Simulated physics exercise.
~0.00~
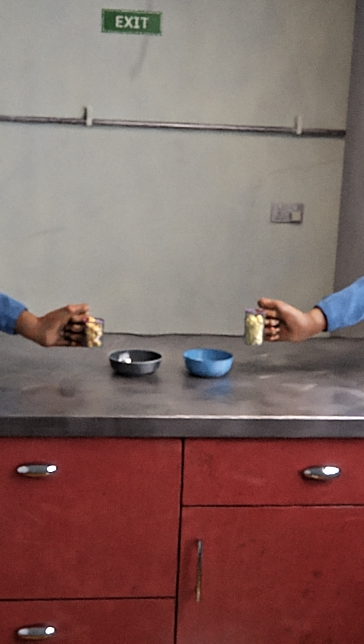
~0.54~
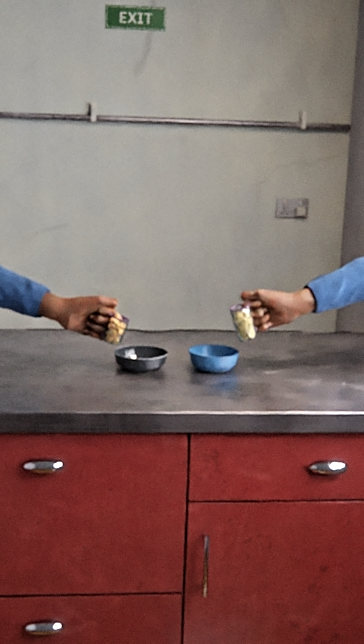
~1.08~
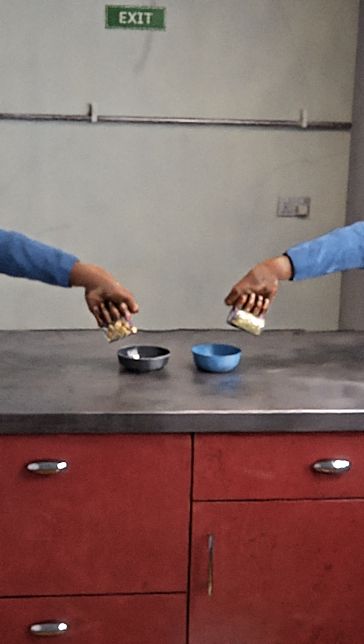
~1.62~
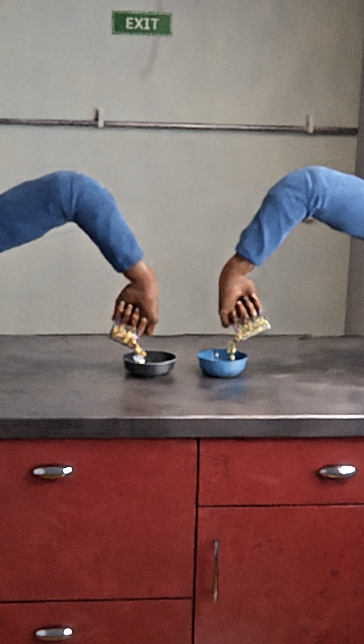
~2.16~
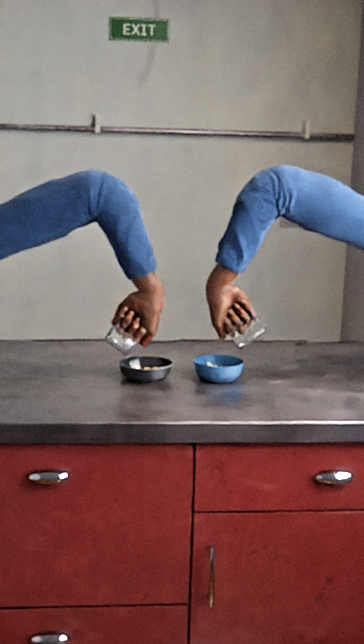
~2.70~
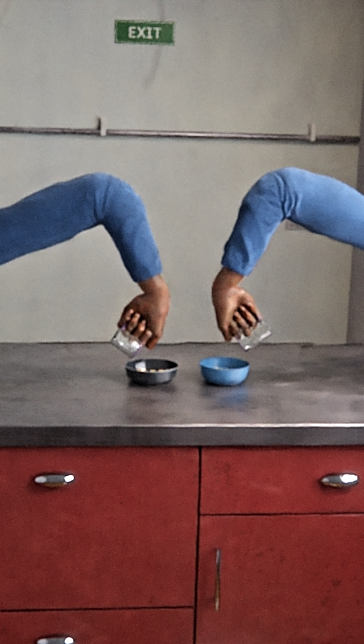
In a plain room with a green exit sign on a pale wall, a slightly swaying view faces a dark countertop above red drawers and a cupboard. Two blue-sleeved arms reach in from either side, each hand holding a clear cup of small, pale, dry pieces, near a black dish at left and a blue dish at right. The hands move inward and tilt the cups over the dishes. The arms then arch high as the pieces tumble out of both cups. Finally both emptied cups hang upside down above the dishes, with every piece inside them and none on the counter.
